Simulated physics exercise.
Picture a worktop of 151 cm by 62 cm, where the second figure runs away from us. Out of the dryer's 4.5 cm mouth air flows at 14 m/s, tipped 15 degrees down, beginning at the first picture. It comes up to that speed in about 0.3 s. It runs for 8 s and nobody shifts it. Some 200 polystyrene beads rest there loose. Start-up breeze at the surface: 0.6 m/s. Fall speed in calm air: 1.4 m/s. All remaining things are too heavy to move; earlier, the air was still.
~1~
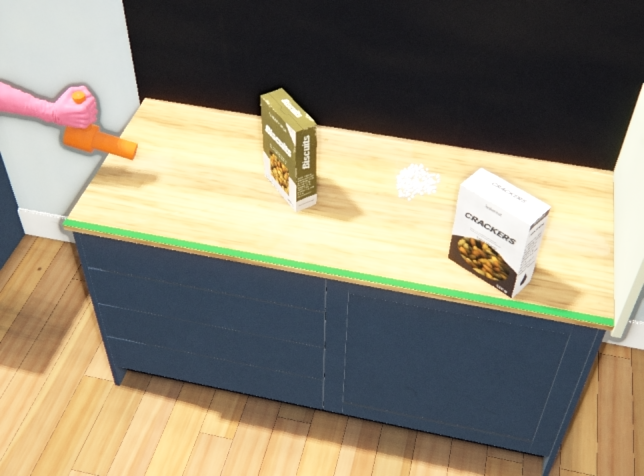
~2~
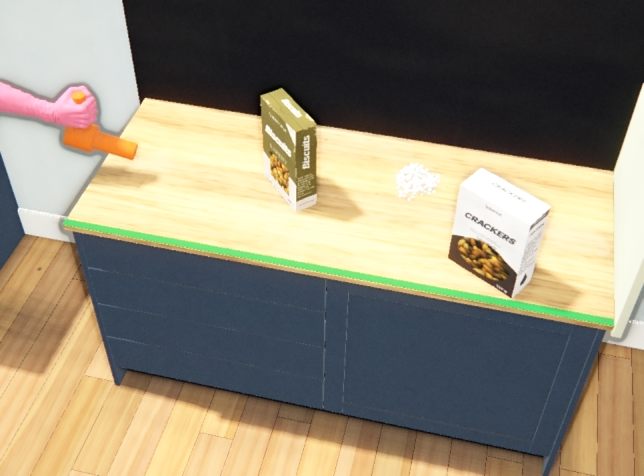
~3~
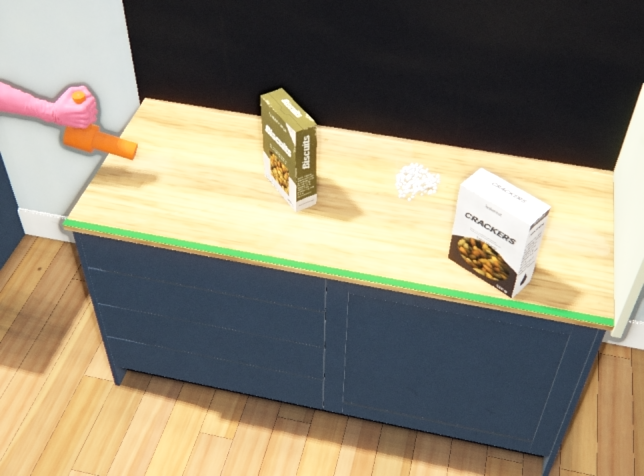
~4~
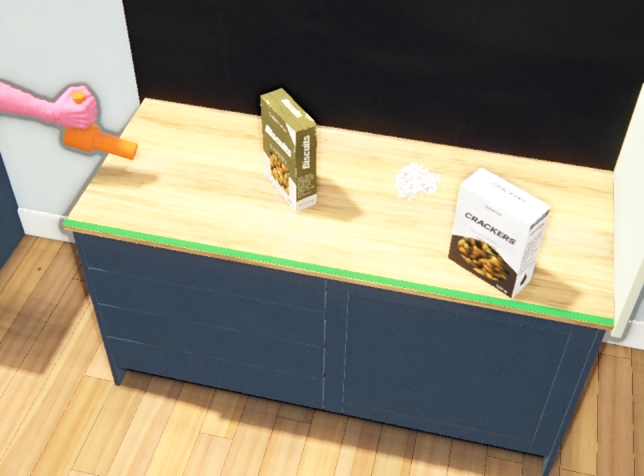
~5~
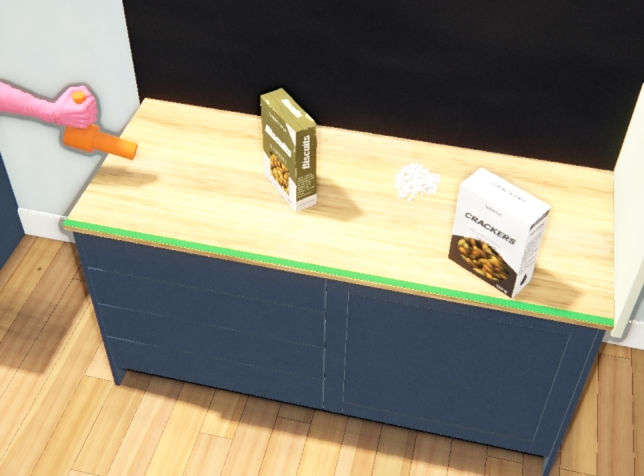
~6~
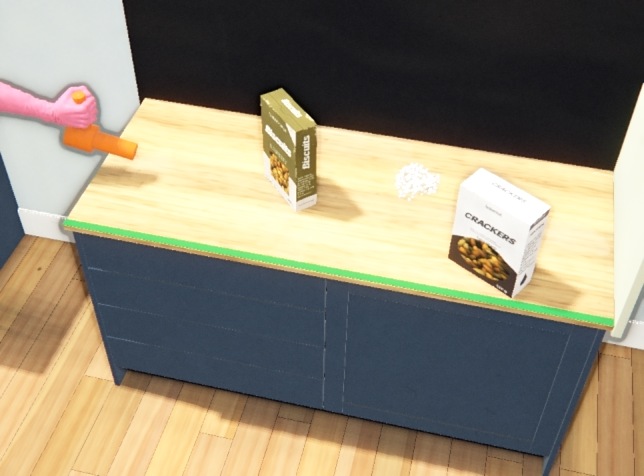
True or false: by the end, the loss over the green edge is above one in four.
False.
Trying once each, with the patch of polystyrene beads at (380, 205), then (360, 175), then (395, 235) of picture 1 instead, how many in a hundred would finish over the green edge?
Roughly 5 %, then 3 %, then 50 %.
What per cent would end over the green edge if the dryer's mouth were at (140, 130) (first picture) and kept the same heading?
I'd expect close to 100 per cent.
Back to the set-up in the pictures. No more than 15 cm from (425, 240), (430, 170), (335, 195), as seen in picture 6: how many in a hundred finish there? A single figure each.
In turn about 0 %, 90 %, 0 %.
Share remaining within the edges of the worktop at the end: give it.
Around 100 in a hundred remain.
Then, 1.2 s after the last picture, 80 % are on the move or not yet settled, 0 % are over the green edge; the middle of those still in play is near (414, 179).
Then, 2.2 s after the last picture, 74 % are on the move or not yet settled, 0 % are over the green edge; the middle of those still in play is near (414, 180).
Then, 4.1 s after the last picture, 67 % are on the move or not yet settled, 0 % are over the green edge; the middle of those still in play is near (415, 180).
Then, 7.7 s after the last picture, at the end, 3 % are over the green edge; the middle of those still in play is near (414, 180).
